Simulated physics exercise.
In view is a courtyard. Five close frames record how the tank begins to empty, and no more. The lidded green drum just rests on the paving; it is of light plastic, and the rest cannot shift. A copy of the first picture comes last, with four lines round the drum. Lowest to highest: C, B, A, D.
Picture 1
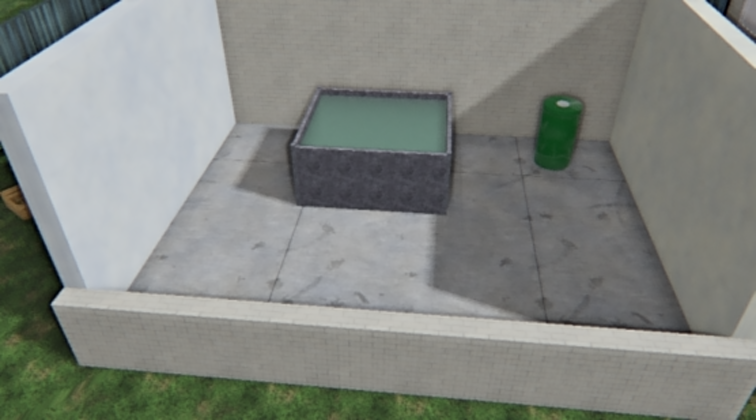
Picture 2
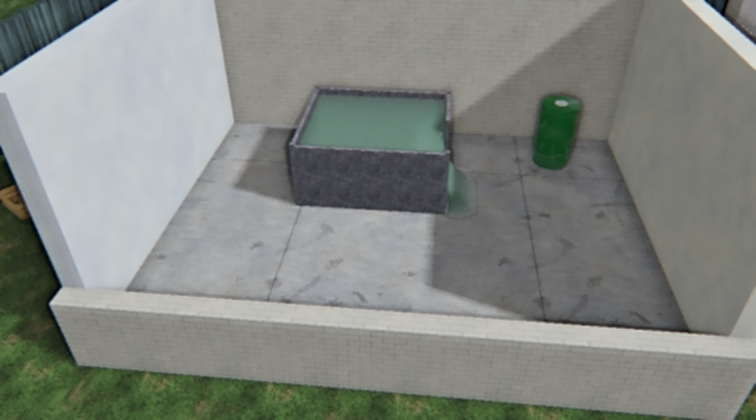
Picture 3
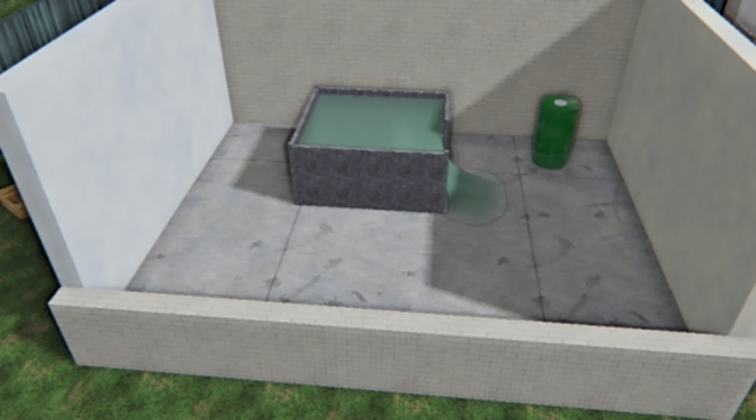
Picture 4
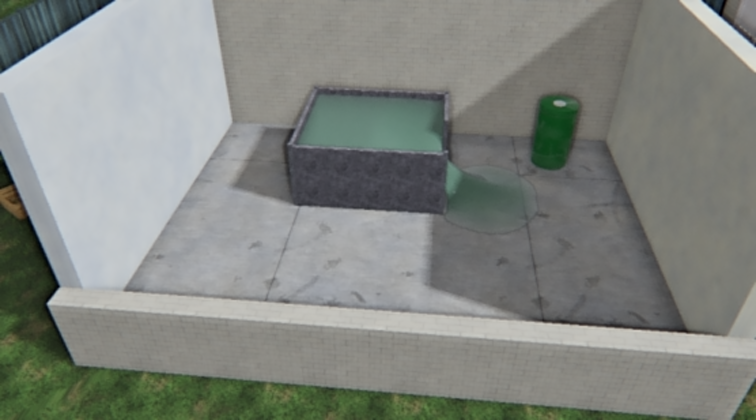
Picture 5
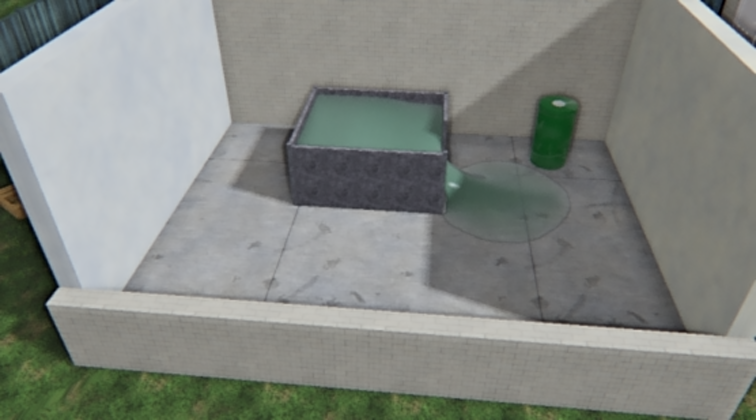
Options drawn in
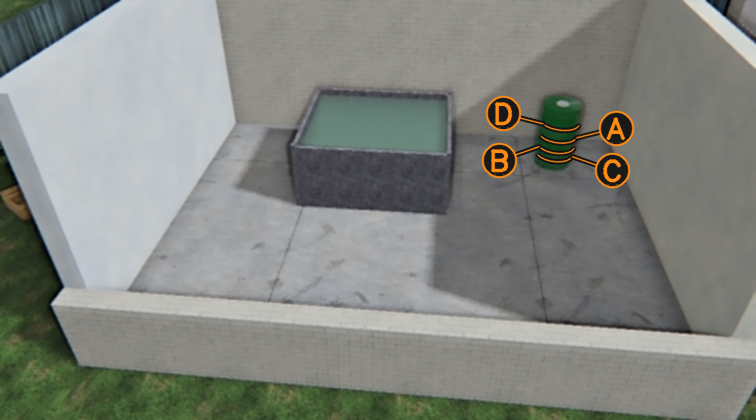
Greenish water poured out through the right side of a full, dark stone tank in a walled courtyard, then spread across the paving in a widening round puddle on the side nearer the green drum.
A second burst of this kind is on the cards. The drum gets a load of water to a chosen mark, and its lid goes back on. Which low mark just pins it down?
B will do.
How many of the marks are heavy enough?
Three.
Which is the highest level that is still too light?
It is C.
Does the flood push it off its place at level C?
Yes.
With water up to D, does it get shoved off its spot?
No.
On the marked copy, A at (560, 143); B at (558, 153); C at (556, 161); D at (562, 130); from the bottom up C, B, A, D.
Choosing A, it does not move.
Choosing B, it does not move.
Choosing C, it is pushed about its own width away.
Choosing D, it does not move.
